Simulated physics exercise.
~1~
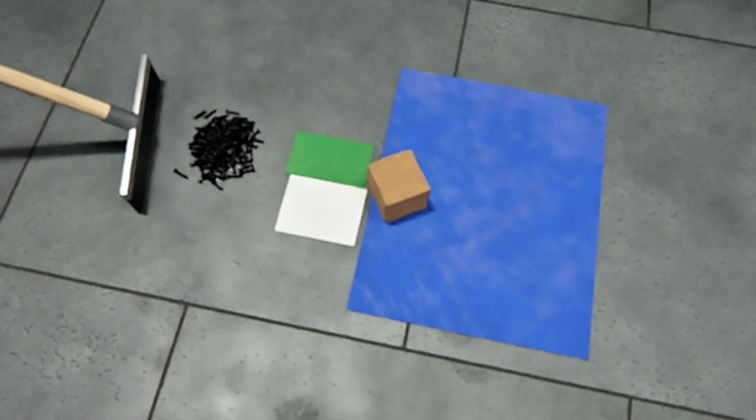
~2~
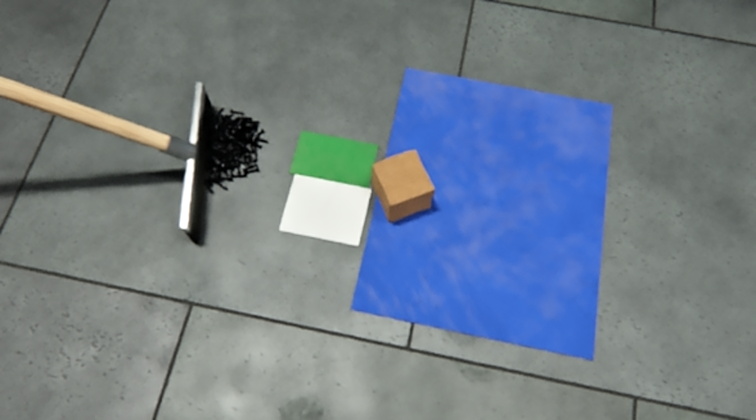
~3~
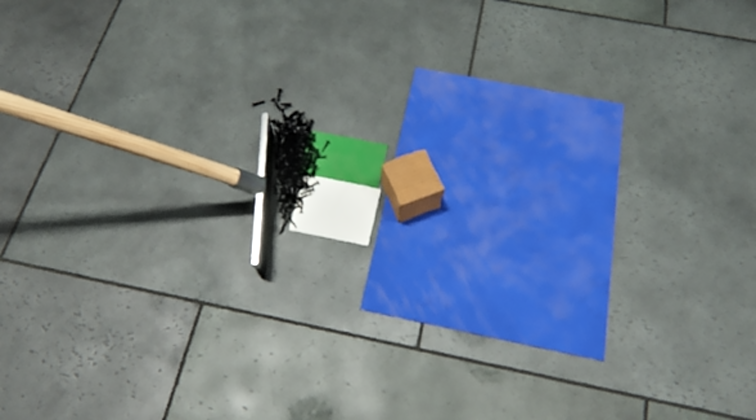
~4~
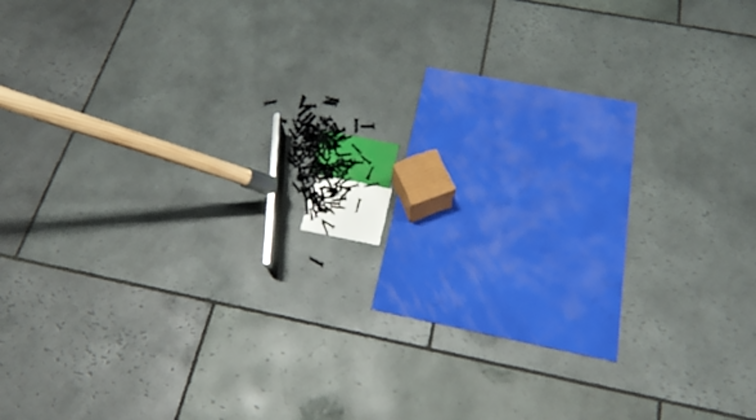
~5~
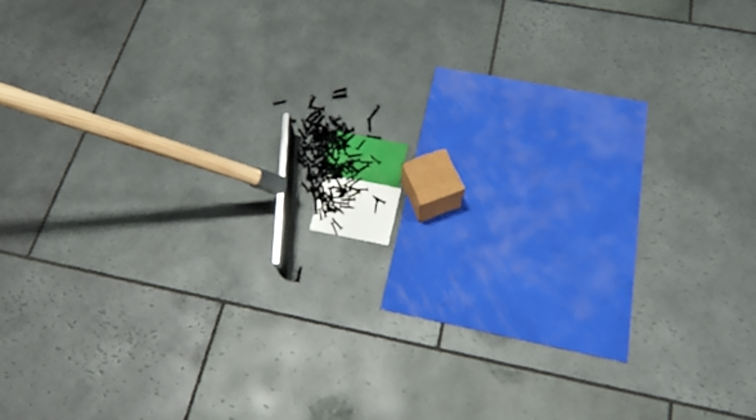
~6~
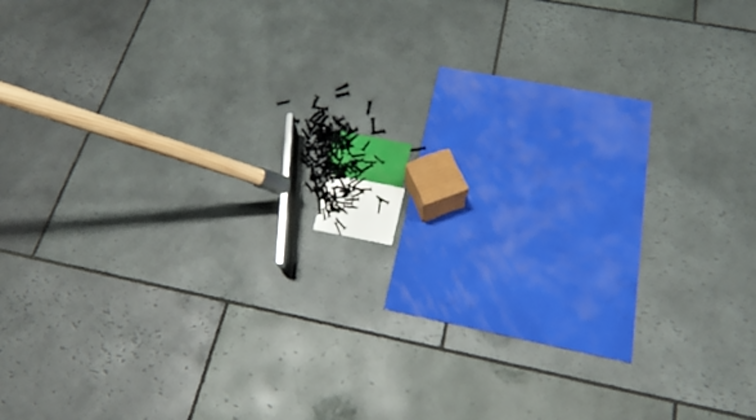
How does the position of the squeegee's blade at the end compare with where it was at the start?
At the start the blade is at the far left, with a gap between it and the pile of black pieces. By the end it is further right and slightly lower, resting just left of the green and white sheets.
